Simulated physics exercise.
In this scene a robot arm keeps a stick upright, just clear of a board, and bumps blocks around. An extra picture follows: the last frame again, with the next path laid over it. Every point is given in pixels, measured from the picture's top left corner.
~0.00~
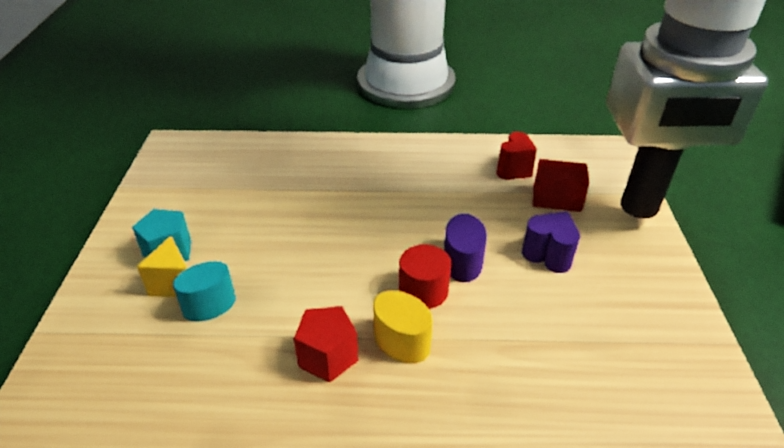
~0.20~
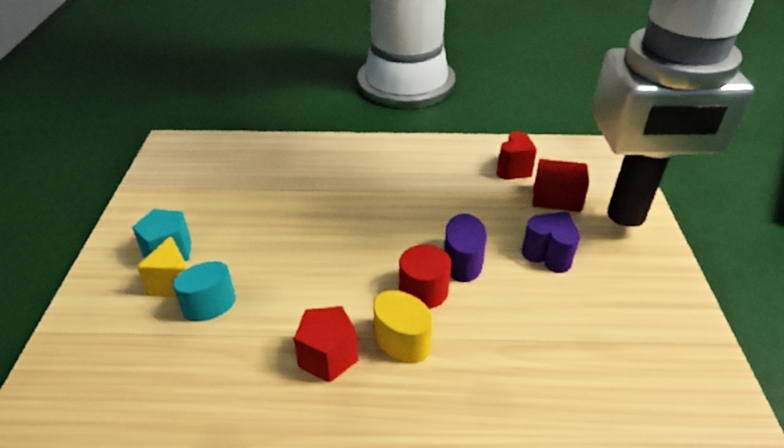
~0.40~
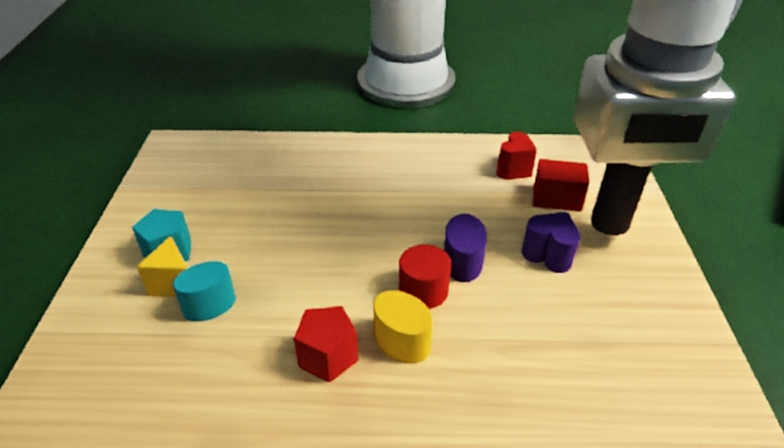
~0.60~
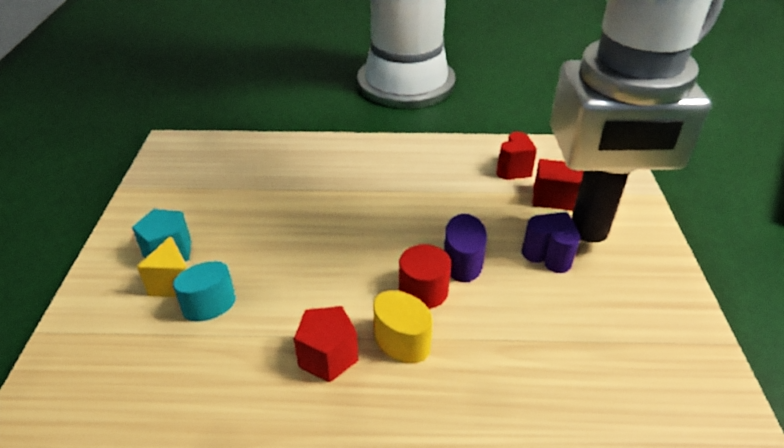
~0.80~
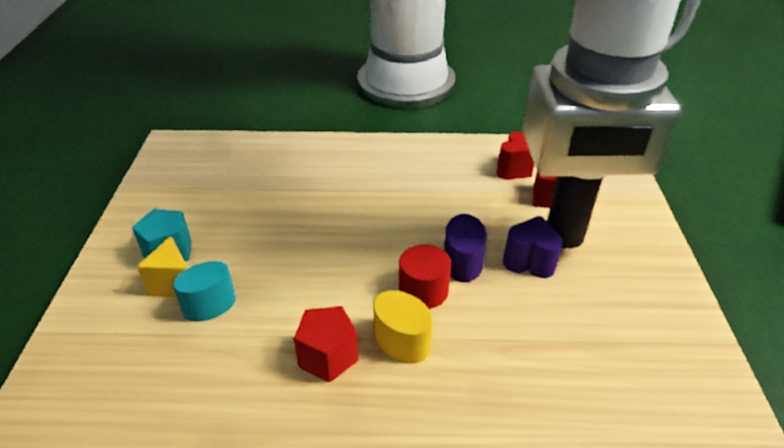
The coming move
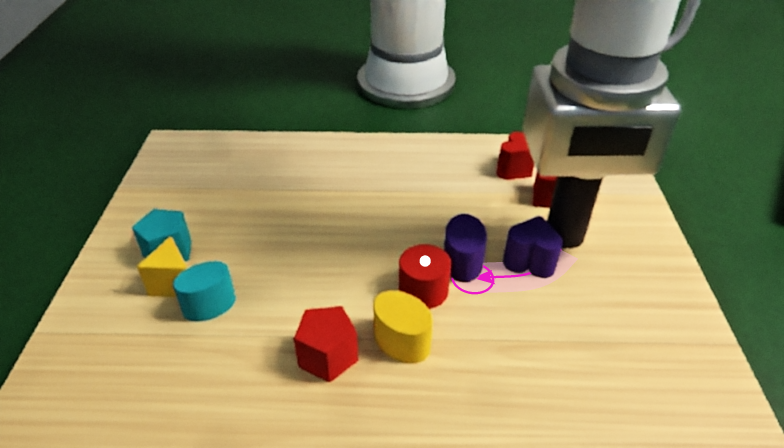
Robot arm with a black stick moving left across a wooden board, reaching the purple heart block and nudging it slightly left.
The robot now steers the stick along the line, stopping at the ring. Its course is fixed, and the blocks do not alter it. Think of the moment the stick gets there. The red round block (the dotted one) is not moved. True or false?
That is false.
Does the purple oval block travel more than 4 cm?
Going by the path, no.
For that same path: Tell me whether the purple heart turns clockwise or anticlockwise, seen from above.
Seen from overhead, it turns anticlockwise.
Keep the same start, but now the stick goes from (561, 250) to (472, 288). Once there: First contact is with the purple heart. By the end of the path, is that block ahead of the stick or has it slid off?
Prediction: Still leading.
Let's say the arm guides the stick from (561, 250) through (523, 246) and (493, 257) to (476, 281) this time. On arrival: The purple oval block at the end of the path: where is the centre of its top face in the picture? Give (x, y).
Just about (441, 235).
Path on the board, from (561, 250) through (541, 268) and (509, 276) to (473, 278); the dot is on the red round block.
On the path given first. One third of the way, stick at (544, 254); purple oval block at (462, 232); purple heart at (509, 247), turned 15° clockwise.
Two thirds of the way, stick at (512, 262); purple oval block at (457, 231), turned 20° clockwise; purple heart at (480, 261).
At the end, stick at (475, 264); red round block at (412, 264); purple oval block at (445, 228), turned 40° clockwise; purple heart at (459, 275), turned 35° anticlockwise; red rectangular block in place.
